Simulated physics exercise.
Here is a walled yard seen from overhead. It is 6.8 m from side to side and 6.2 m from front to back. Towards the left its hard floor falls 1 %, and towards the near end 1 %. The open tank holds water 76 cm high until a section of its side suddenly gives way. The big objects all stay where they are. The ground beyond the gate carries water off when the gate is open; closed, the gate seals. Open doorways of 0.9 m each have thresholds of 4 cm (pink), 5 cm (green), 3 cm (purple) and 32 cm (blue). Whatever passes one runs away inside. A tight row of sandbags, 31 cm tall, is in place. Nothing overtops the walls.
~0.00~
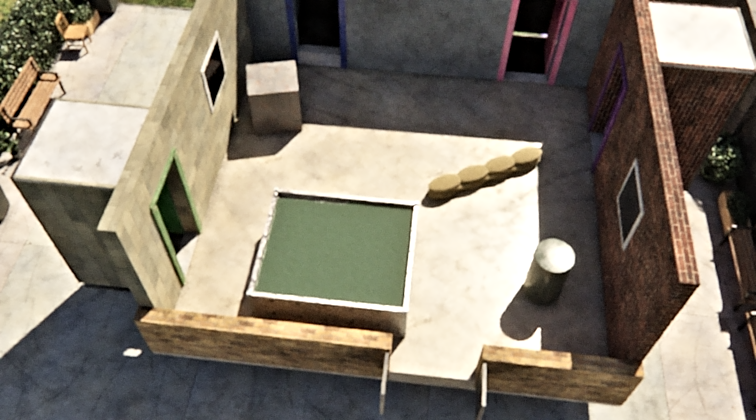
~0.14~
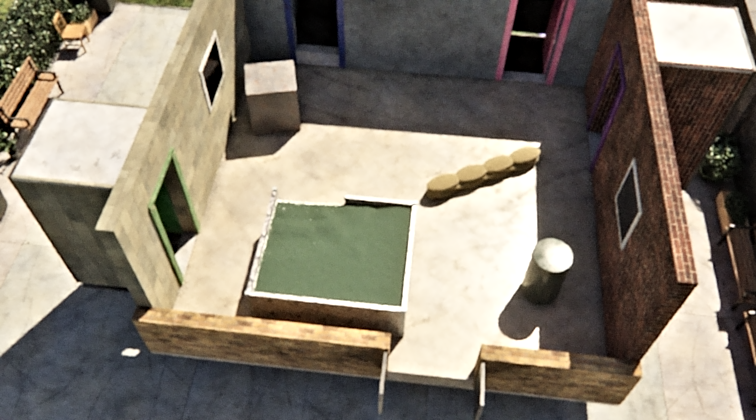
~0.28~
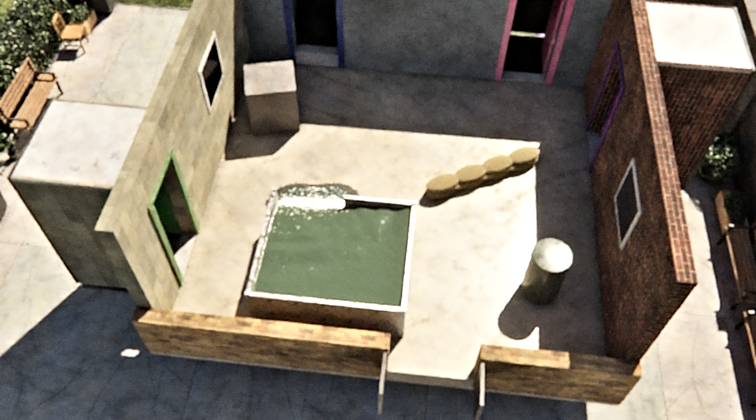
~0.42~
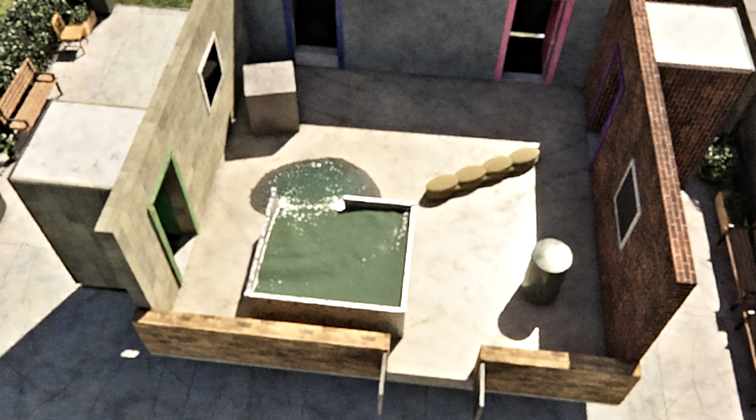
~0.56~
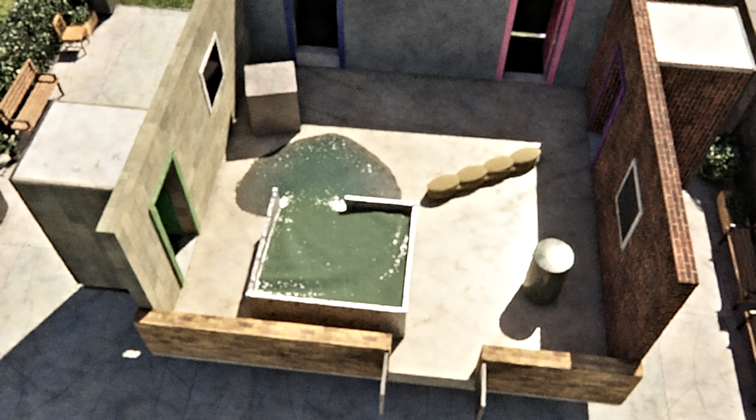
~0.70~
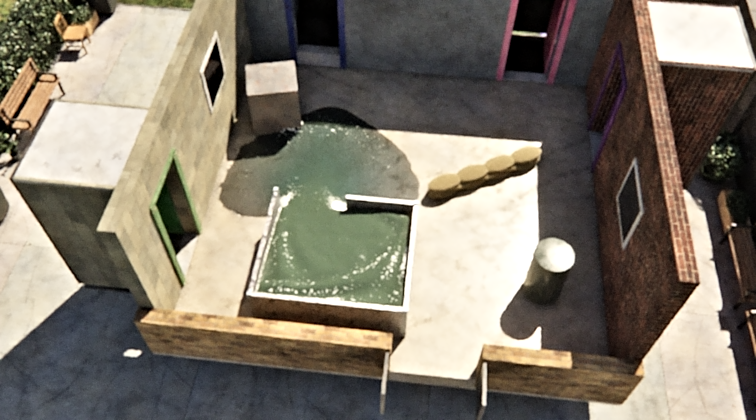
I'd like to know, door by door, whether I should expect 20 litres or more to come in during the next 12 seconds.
Pink door: Past the limit. Green door: Past the limit. Purple door: Past the limit. Blue door: Within the limit.
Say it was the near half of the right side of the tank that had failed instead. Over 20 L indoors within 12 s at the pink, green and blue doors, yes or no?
So pink ends up past the limit, green short of it, blue short of it.
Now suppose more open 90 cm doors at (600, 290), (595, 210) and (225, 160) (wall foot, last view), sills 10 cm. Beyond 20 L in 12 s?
Note, doorways in listed order: Stays short, stays short, goes beyond.
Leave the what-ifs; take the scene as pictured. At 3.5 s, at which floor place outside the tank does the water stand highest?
Look at roughly (246, 89).
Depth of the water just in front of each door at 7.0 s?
Centimetres: Pink 8 / green 4 / purple 11 / blue 12.
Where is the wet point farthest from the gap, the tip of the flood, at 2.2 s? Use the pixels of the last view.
Somewhere near pixel (489, 83).
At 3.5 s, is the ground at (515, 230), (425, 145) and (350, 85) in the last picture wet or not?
Going in order, clear, then covered, then covered.
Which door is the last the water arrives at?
The purple door.
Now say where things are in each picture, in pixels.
The open tank at (337, 249) is whole and still, 76 cm deep, in the first frame.
Water pours out on the open tank's far side and has run 0.6 m, to a hidden place; typically 10 cm deep outside, 76 cm at the open tank's back, in the second frame.
The front is at (350, 191), 0.9 m from the gap on the open tank's far side; 1.0 m2 of floor is under water; 76 cm left at the back of the open tank, in the third frame.
The front is at (341, 163), 1.5 m from the gap on the open tank's far side; 2.4 m2 of floor is under water; 76 cm left at the back of the open tank, in the fourth frame.
The front is at (325, 137), 2.0 m from the gap on the open tank's far side; 4.1 m2 of floor is under water; 72 cm left at the back of the open tank, in the fifth frame.
Water pours out on the open tank's far side and has run 2.7 m, to (328, 111); typically 5 cm deep outside, 64 cm at the open tank's back, in the sixth frame.
After 1.4 s water covers 30 % of the floor and is deepest (41 cm) near (229, 142); pink door not reached, green door not reached, purple door not reached, blue door 26 cm at the sill, 0 L in.
After 2.2 s water covers 35 % of the floor and is deepest (39 cm) near (262, 65); pink door not reached, green door not reached, purple door not reached, blue door 28 cm at the sill, 0 L in.
After 3.5 s water covers 55 % of the floor and is deepest (34 cm) near (246, 89); pink door 7 cm at the sill, 1 L in, green door 4 cm at the sill, 0 L in, purple door not reached, blue door 20 cm at the sill, 1 L in.
After 7.0 s water covers 80 % of the floor and is deepest (16 cm) near (535, 125); pink door 8 cm at the sill, 10 L in, green door 4 cm at the sill, 0 L in, purple door 11 cm at the sill, 93 L in, blue door 12 cm at the sill, 1 L in.
After 12.0 s water covers 95 % of the floor and is deepest (14 cm) near (169, 332); pink door 6 cm at the sill, 84 L in, green door 10 cm at the sill, 49 L in, purple door 7 cm at the sill, 223 L in, blue door 6 cm at the sill, 1 L in.
